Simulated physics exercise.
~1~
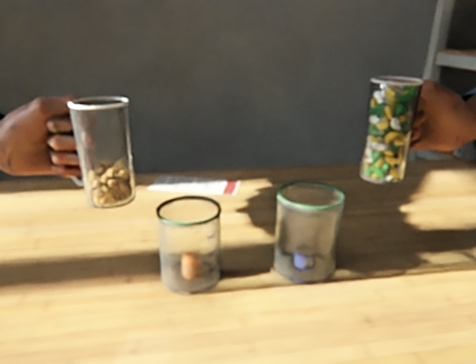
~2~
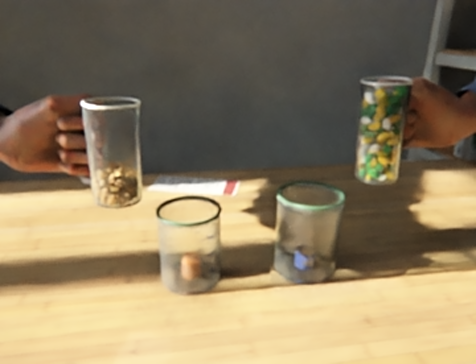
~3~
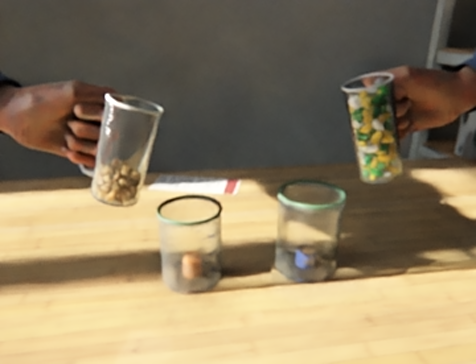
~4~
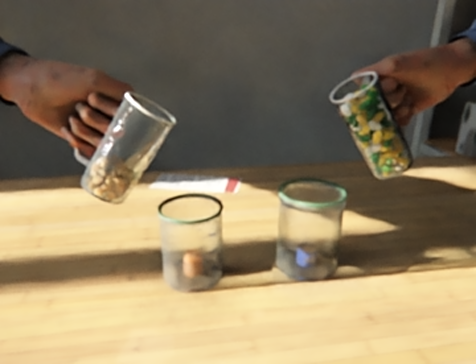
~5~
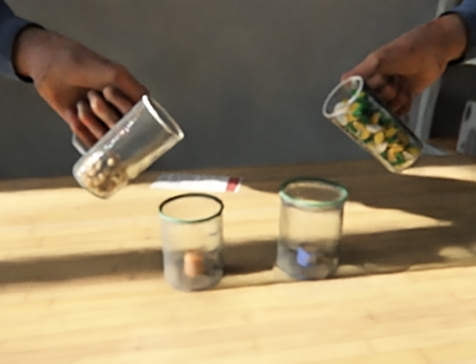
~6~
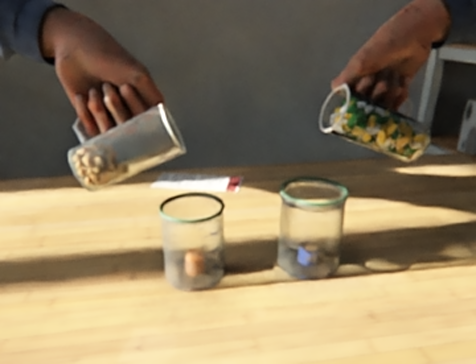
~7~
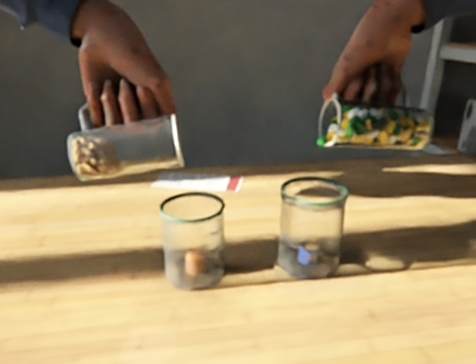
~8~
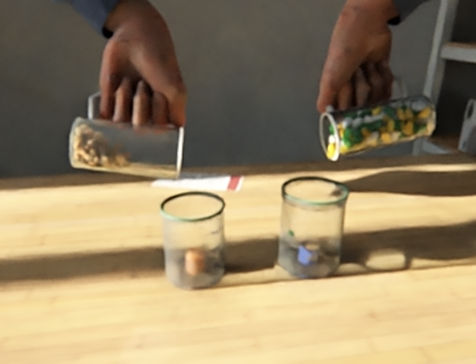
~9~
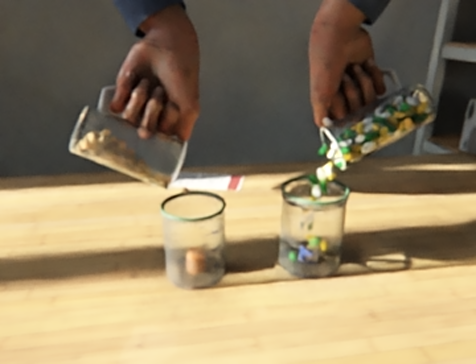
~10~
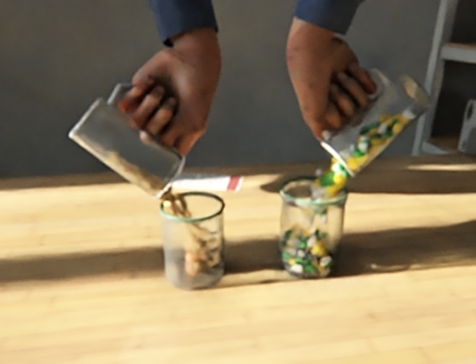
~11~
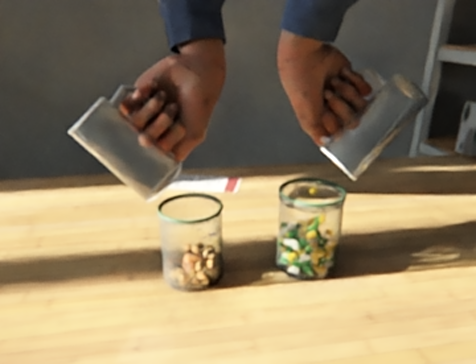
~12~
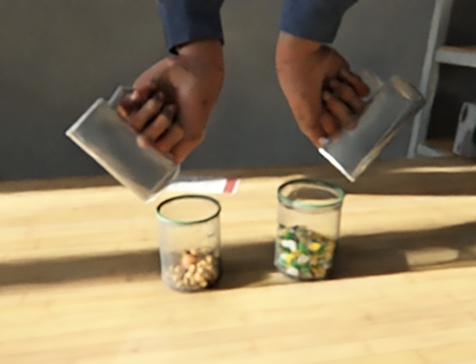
Two hands tipped clear mugs over two glass containers on a wooden table, the green, yellow and white pieces spilling first, then the tan ones, until both mugs were empty, with the right container holding more and its small blue object hidden.
